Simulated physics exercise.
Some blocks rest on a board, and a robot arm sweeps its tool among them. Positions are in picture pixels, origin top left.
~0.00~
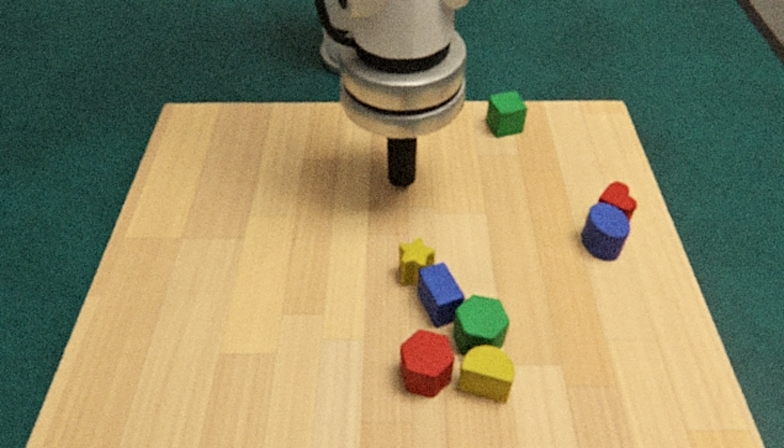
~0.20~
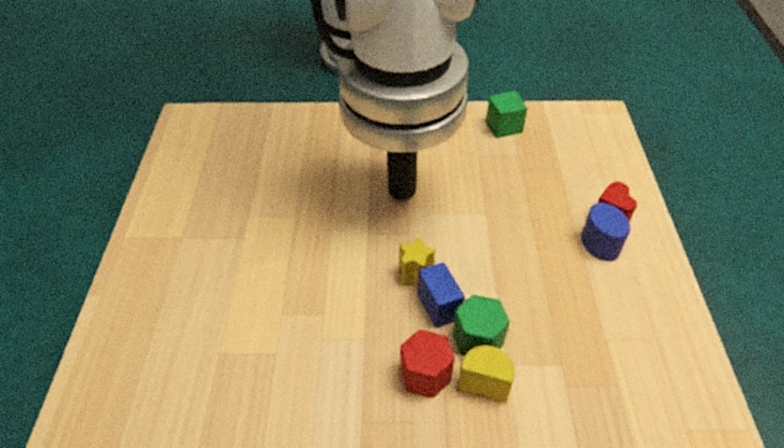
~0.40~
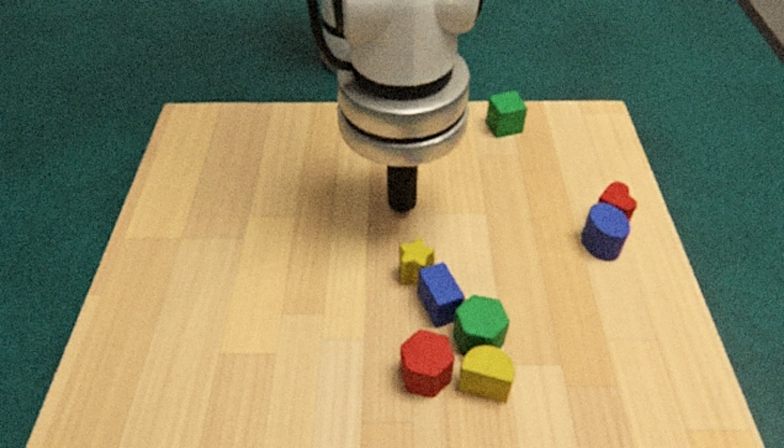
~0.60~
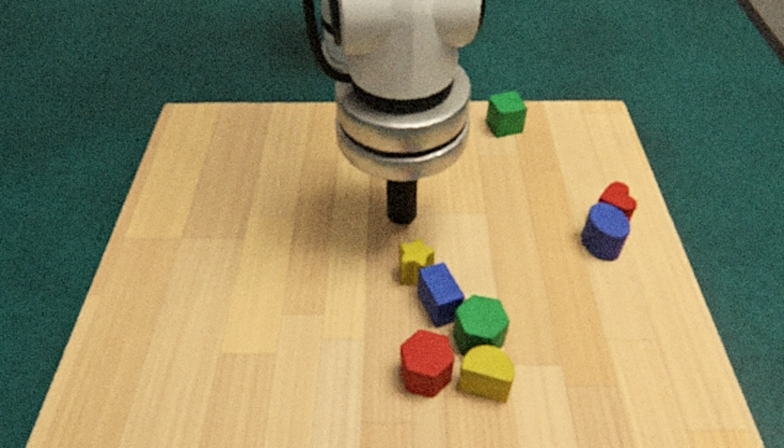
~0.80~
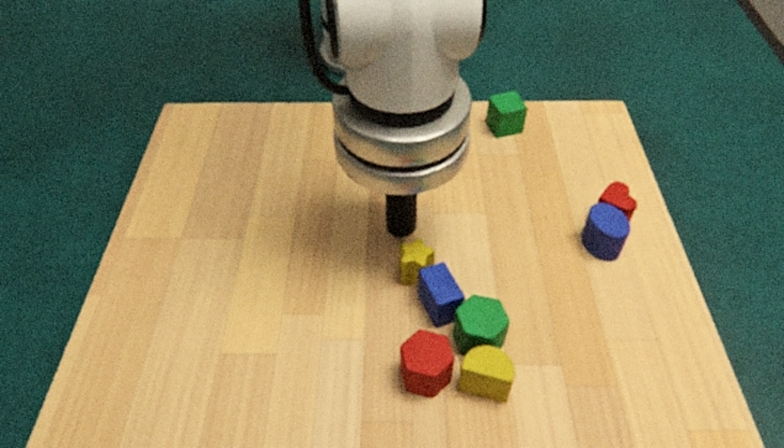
Robot arm moving its black tool slowly down the wooden board toward a yellow star block, while the coloured blocks stay still.
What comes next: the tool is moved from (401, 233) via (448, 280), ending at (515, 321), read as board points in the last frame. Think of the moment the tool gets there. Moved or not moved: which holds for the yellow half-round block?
At the end of the path, the yellow half-round block remains in its old spot.
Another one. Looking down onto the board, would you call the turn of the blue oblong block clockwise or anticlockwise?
From above, it turns counterclockwise.
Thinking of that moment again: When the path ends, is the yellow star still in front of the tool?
Final answer: No.
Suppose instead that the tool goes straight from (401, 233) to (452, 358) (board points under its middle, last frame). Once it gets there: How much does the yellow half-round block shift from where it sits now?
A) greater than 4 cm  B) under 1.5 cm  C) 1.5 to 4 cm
I choose C.
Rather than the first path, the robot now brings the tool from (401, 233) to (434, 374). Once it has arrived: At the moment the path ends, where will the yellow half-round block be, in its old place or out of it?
My prediction: It moves.
On the path given first. One third of the way, tool at (432, 259); yellow star at (416, 261), turned 55° clockwise; blue oblong block at (442, 292), turned 20° anticlockwise.
Two thirds of the way, tool at (470, 287); yellow star at (416, 263), turned 80° clockwise; blue oblong block at (441, 292), turned 25° anticlockwise.
At the end, tool at (516, 315); yellow star at (416, 263), turned 80° clockwise; blue oblong block at (441, 292), turned 25° anticlockwise; green hexagon at (486, 320), turned 15° clockwise; yellow half-round block still.
